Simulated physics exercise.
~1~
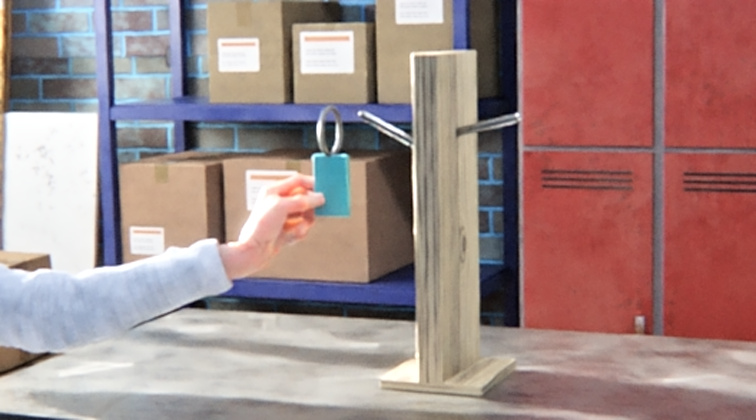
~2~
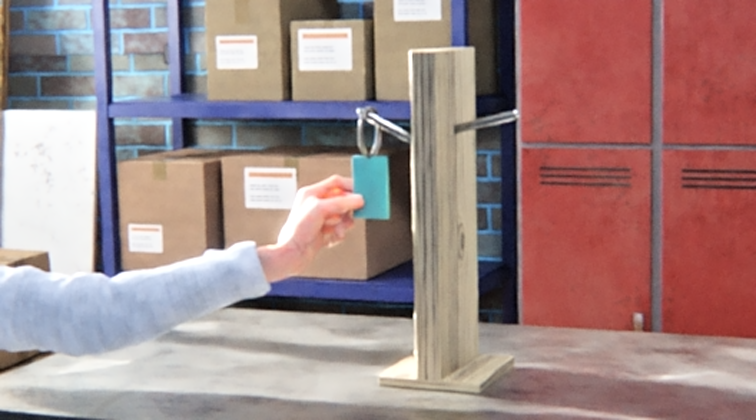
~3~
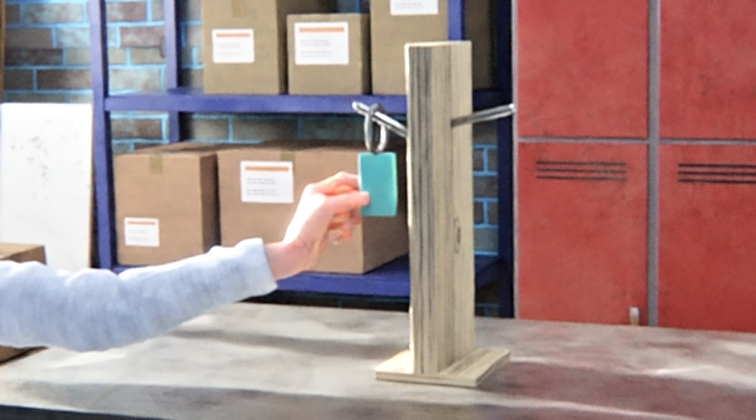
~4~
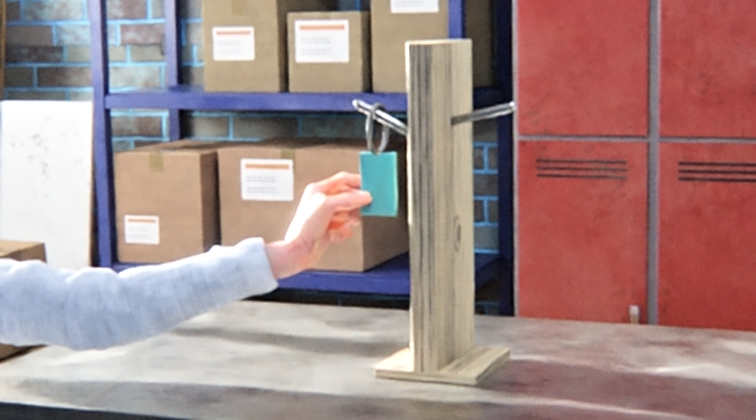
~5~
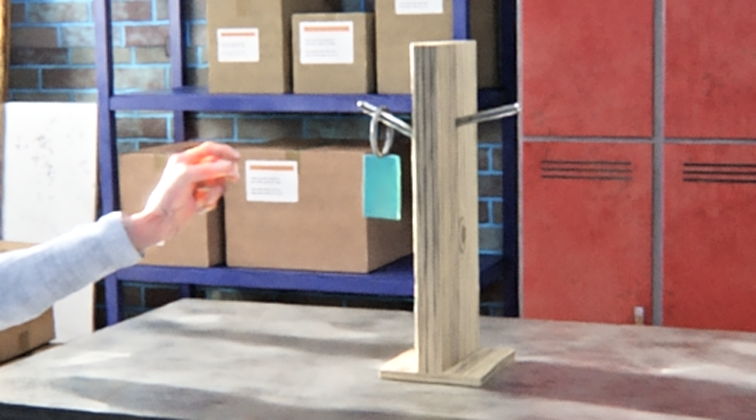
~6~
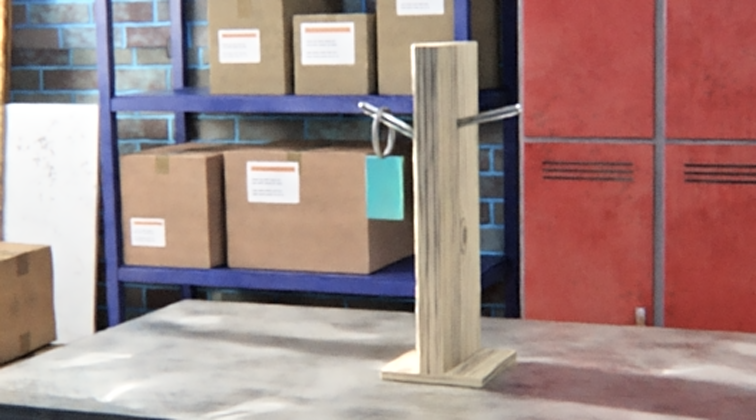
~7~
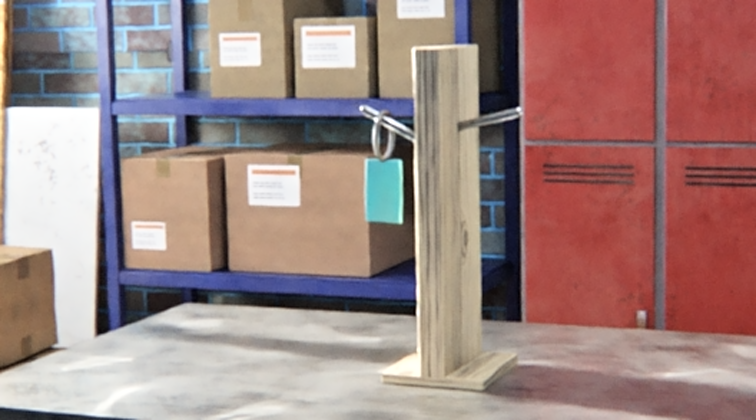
A hand in a pale grey sleeve reaches in from the left, holding a turquoise tag with a metal ring on top, in a storeroom seen from the front by a slightly swaying camera. A wooden peg stand with metal pegs on both sides stands on a grey table, with cardboard boxes on blue shelves behind and red lockers at right. The hand moves the tag right and brings its ring onto the left peg. It holds the tag there briefly, then lets go and withdraws to the left, out of view. The tag stays hanging from the peg beside the upright stand.
